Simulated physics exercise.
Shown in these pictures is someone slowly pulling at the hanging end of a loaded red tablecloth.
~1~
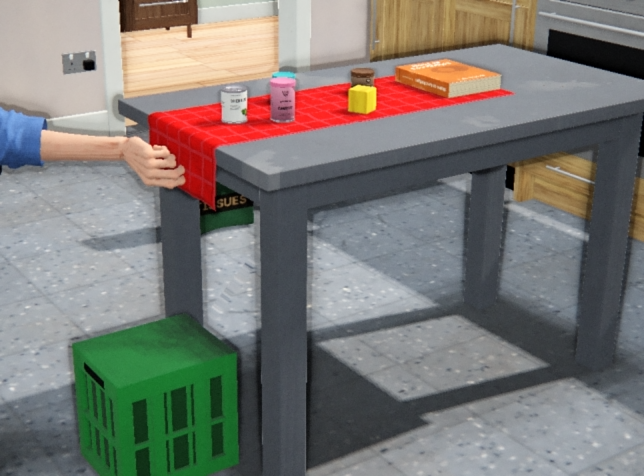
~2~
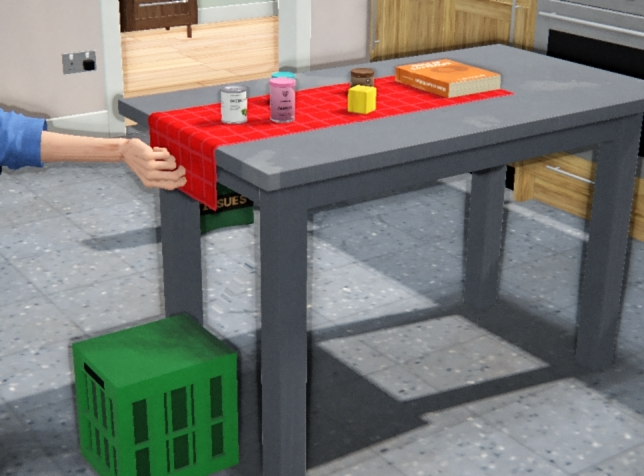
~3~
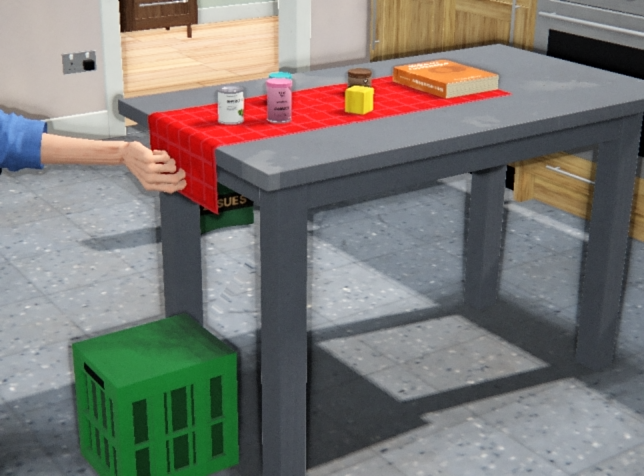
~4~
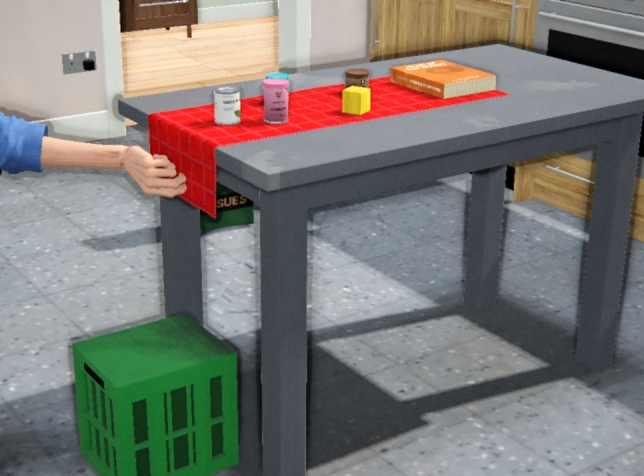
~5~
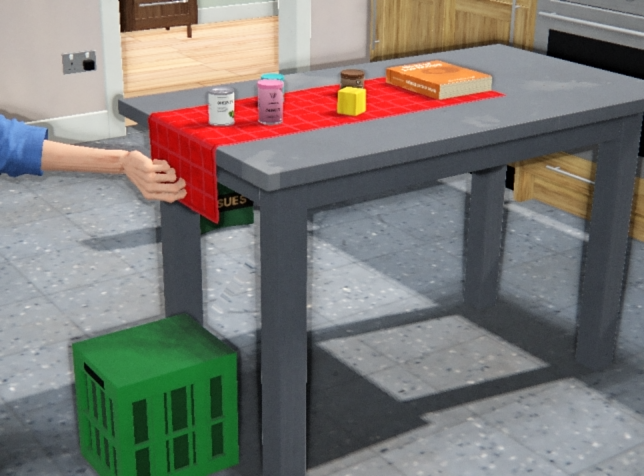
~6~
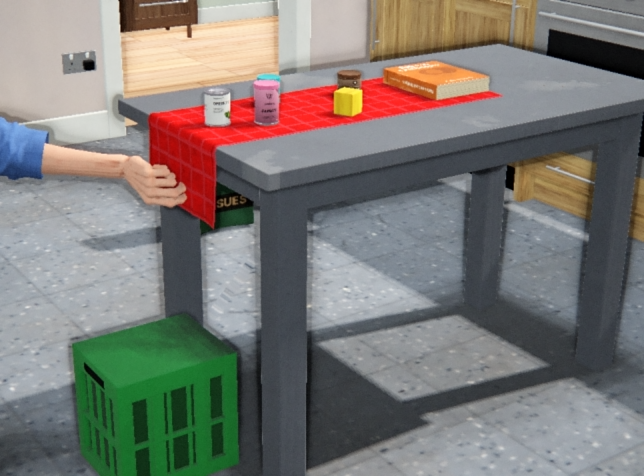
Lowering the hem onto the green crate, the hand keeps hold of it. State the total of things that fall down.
The total is three.
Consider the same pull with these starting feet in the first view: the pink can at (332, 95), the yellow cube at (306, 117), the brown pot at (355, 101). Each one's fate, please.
The pink can holds on, the yellow cube falls, the brown pot stays on.
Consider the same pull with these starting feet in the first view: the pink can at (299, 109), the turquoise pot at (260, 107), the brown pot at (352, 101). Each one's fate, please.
The pink can topples down; the turquoise pot topples down; and the brown pot stays put.
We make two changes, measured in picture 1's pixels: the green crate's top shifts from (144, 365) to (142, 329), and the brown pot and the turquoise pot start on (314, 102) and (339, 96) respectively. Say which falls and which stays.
Note: Brown pot kept on top; turquoise pot kept on top.
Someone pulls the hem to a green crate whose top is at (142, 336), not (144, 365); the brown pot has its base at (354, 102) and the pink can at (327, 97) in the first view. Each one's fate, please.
The brown pot stays put; the pink can stays put.
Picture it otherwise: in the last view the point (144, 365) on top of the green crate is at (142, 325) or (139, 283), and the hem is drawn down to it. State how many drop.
The count: 2 and 1.
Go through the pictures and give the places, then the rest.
In the first picture, hem (217, 210); white can (234, 88); pink can (283, 80); turquoise pot (283, 74); yellow cube (363, 88); brown pot (363, 70); top of the crate (144, 365).
In the second picture, hem (217, 211); white can (234, 88).
In the third picture, hem (219, 214); pink can (279, 81).
In the fourth picture, hem (217, 218); turquoise pot (277, 75); top of the crate (144, 365).
In the fifth picture, hem (219, 223); yellow cube (352, 90).
In the sixth picture, hem (215, 229); white can (217, 91); pink can (267, 83); turquoise pot (269, 76); yellow cube (348, 91); brown pot (349, 72).
Soon after, hem near (183, 285); white can gone.
After that, hem near (183, 324); white can, pink can and turquoise pot gone.
In the end, hem on the crate; white can, pink can and turquoise pot gone. The count of fallen things is three.
